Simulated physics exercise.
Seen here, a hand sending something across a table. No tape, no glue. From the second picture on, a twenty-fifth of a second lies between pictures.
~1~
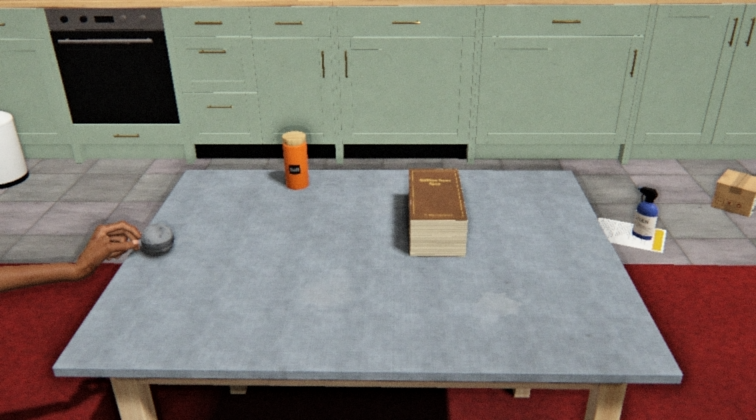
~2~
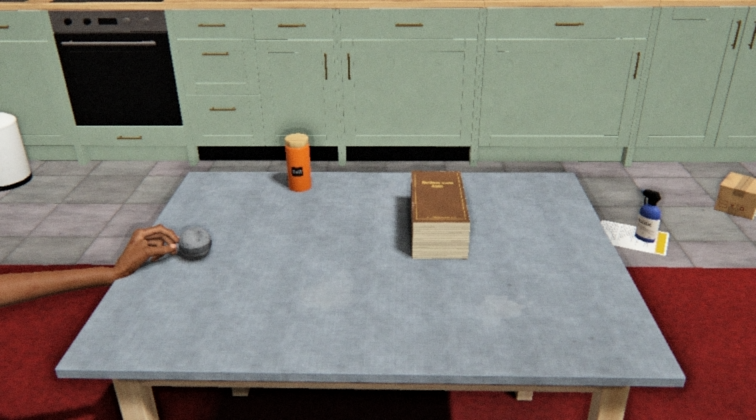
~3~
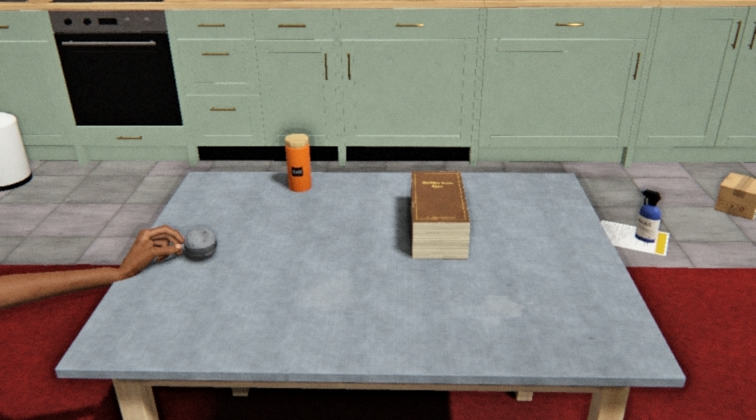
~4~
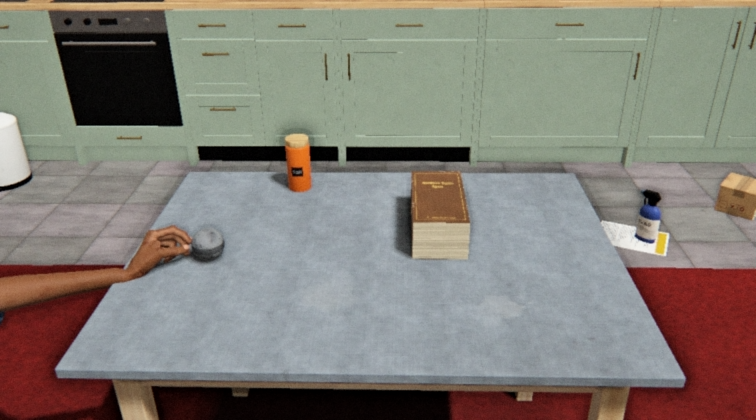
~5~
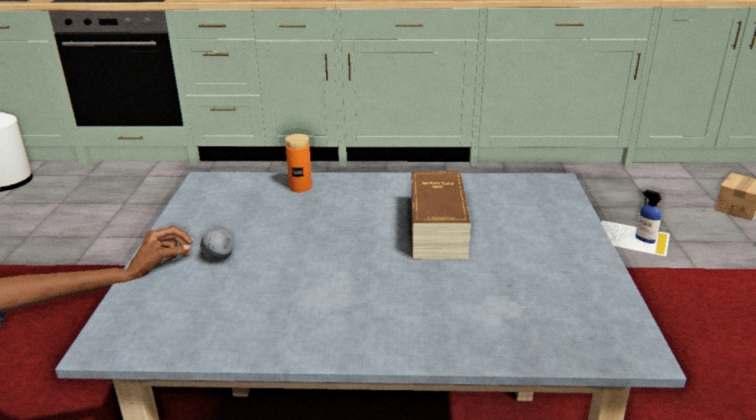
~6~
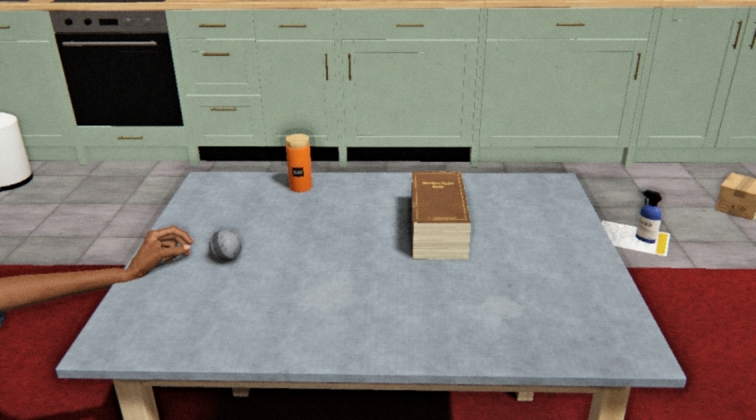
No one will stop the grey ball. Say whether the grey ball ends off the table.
The grey ball is still on the table.
Then, 0.30 s later than the last frame, grey ball moved well along near (282, 249).
Then, 0.80 s later than the last frame, grey ball moved well along near (352, 253).
When it is over, moved from the start, grey ball. End places, in pixels of the last picture, grey ball near (394, 256).
